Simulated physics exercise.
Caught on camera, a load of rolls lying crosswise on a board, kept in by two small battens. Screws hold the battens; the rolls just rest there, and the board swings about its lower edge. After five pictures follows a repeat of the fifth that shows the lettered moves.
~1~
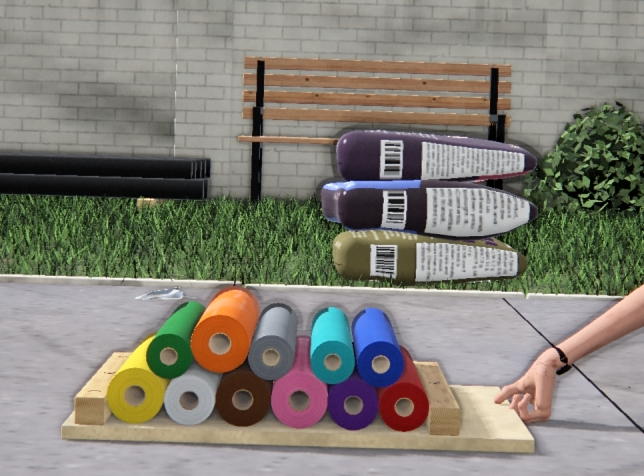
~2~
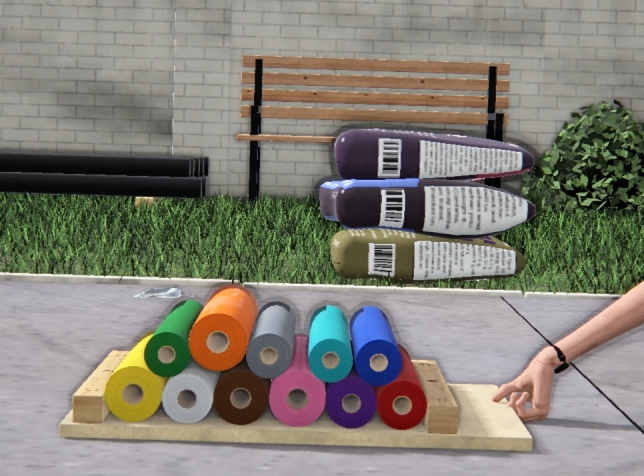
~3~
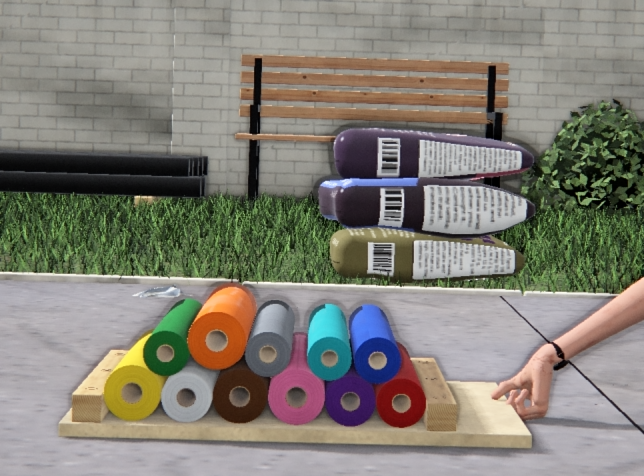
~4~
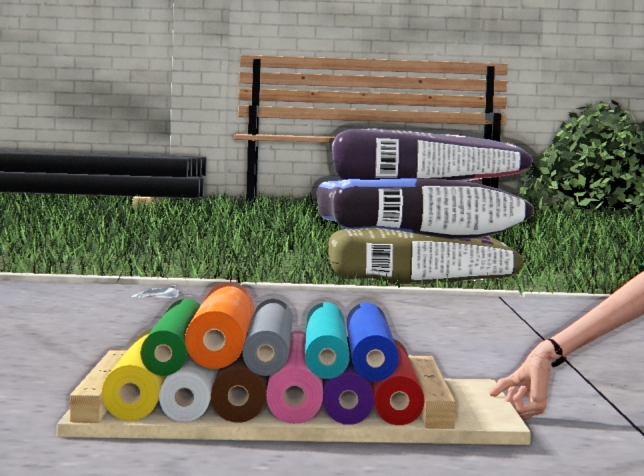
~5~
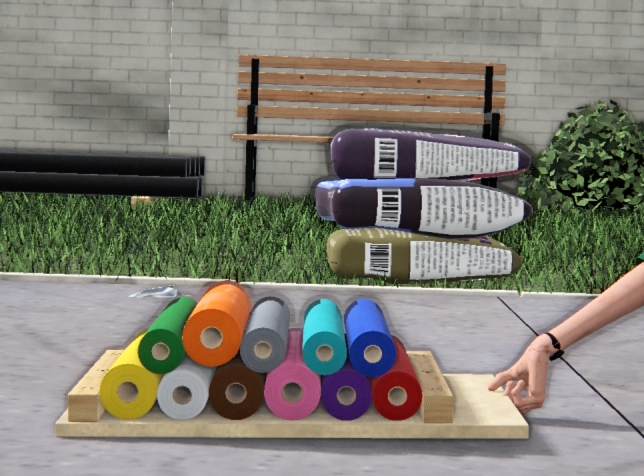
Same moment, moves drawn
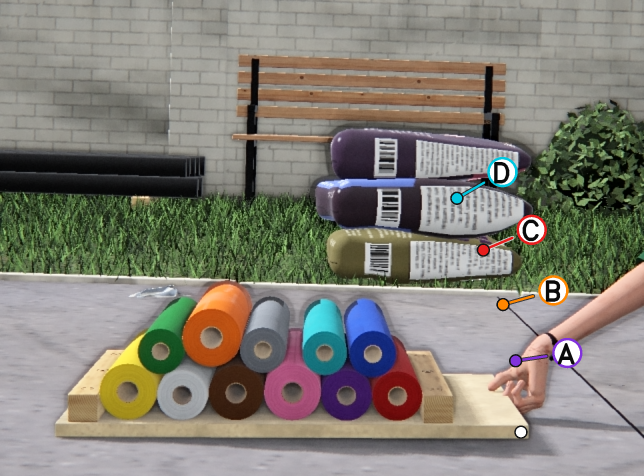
At first, colourful rolls sit stacked in two rows between wooden battens on a board, with a hand at its right end and a bench behind. Then the whole scene drifts very slightly left, bench included, while the rolls keep their places and the hand stays at the board's end.
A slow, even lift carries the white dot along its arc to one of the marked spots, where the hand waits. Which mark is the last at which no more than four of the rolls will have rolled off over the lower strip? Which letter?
At most to D.
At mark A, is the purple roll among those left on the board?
Yes.
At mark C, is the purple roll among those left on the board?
The purple roll: Yes.
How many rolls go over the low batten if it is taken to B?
With B, none.
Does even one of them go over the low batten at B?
No.
On the marked copy, A at (516, 361); B at (503, 305); C at (484, 250); D at (457, 198); the white dot at (521, 432).
Taking D. A third of the way, board at 18°.
Two thirds of the way, board at 32°.
When it is over, board at 32°, three over the low batten (grey, green, orange).
As for the rest, A none over the low batten; B none over the low batten; C none over the low batten.
